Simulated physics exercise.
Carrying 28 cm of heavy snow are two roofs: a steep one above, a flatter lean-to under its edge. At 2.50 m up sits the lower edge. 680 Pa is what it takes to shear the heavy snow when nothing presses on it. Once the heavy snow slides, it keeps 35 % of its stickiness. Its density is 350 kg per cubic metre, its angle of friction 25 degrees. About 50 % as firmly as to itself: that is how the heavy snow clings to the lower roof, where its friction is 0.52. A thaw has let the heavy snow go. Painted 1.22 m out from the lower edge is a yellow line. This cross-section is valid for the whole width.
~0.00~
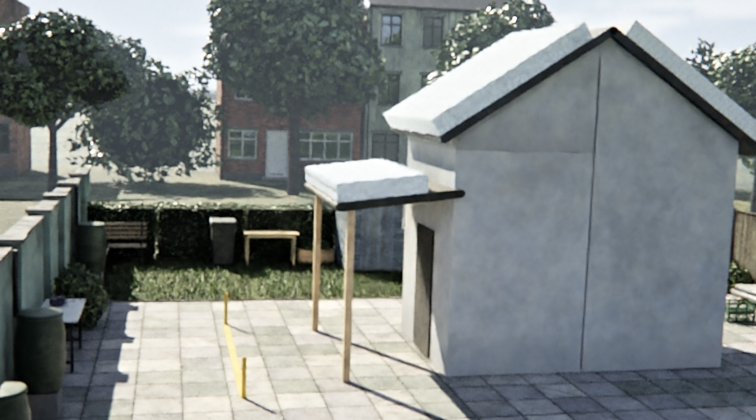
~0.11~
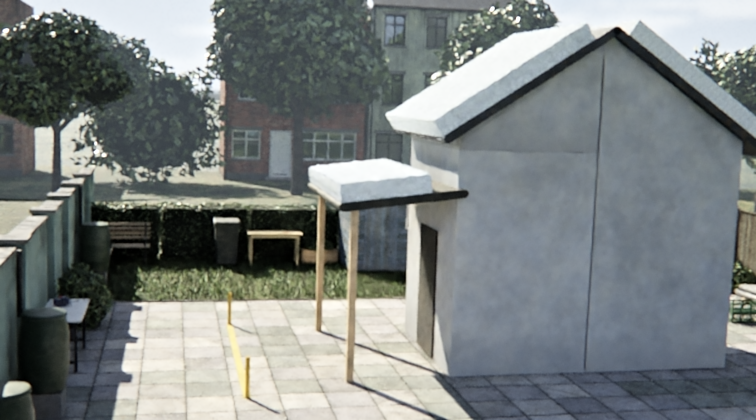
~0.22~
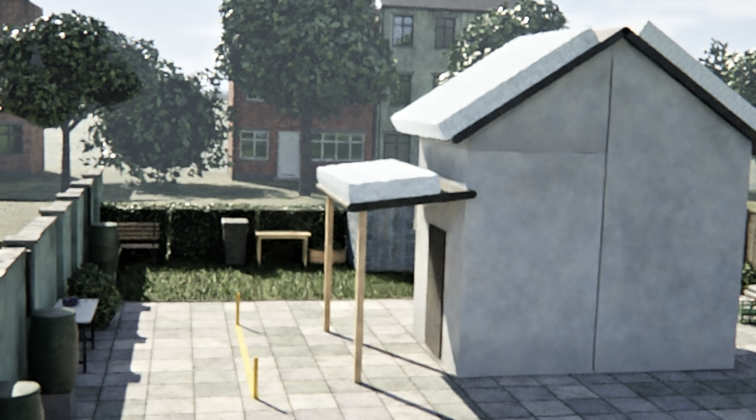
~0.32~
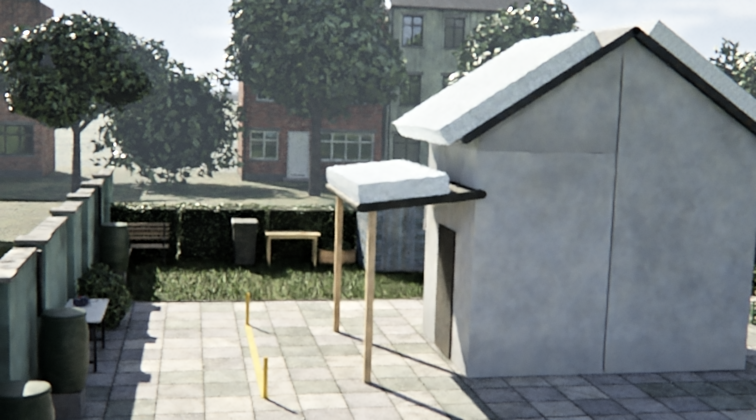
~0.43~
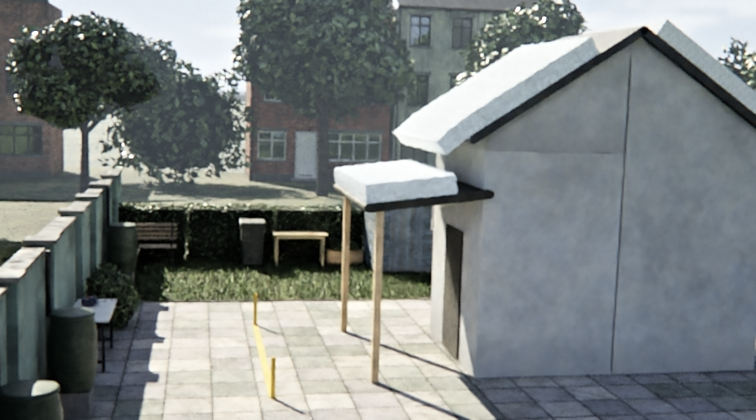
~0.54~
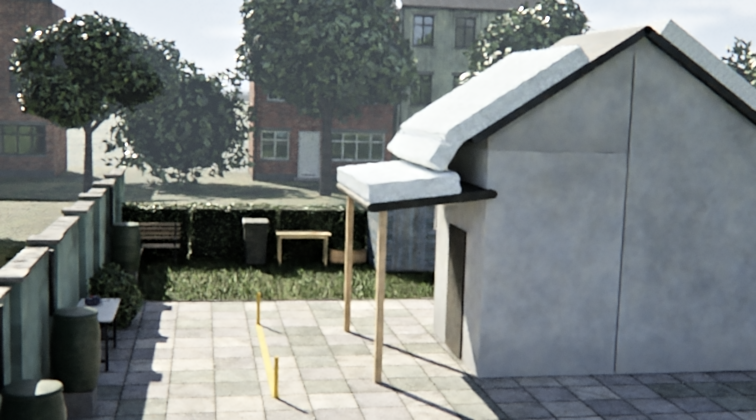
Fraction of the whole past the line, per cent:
30 out of 100.
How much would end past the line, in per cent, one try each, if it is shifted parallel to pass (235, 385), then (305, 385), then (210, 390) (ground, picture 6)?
In order, some 18, 40 and 10 percent would end past it.
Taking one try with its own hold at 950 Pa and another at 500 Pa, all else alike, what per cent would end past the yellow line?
Try one gives 20 per cent, try two gives 40 per cent.
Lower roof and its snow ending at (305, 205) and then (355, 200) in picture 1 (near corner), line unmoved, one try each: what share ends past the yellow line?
I'd expect around 18 percent the first time and around 45 percent the second.
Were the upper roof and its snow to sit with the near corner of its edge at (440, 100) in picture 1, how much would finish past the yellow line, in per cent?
In that case it would be around 55 percent.
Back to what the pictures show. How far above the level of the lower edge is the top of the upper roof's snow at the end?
About 0.6 m above the lower edge.
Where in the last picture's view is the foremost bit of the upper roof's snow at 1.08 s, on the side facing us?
It sits close to (349, 180) in the last picture.
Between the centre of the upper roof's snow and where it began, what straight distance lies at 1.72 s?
About 3.8 m.
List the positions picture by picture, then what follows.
In the first picture, foremost bit of the heavy snow at (439, 127).
In the second picture, foremost bit of the heavy snow at (442, 117), its middle shifted 2.4 cm.
In the third picture, foremost bit of the heavy snow at (445, 132), its middle shifted 9.9 cm, 4 % of it past the upper edge, in one piece.
In the fourth picture, foremost bit of the heavy snow at (447, 130), its middle shifted 22 cm, 9 % of it past the upper edge, in one piece.
In the fifth picture, foremost bit of the heavy snow at (445, 140), its middle shifted 40 cm, 16 % of it past the upper edge, in one piece.
In the sixth picture, foremost bit of the heavy snow at (436, 153), its middle shifted 64 cm, 25 % of it past the upper edge, cracking.
After 1.08 s, none is below the lower edge and 0 % is past the line.
After 1.72 s, 40 % is below the lower edge and 13 % is past the line.
After 2.36 s, 53 % is below the lower edge and 30 % is past the line.
After 3.00 s, 57 % is below the lower edge and 30 % is past the line.
After 3.30 s, 57 % is below the lower edge and 30 % is past the line.
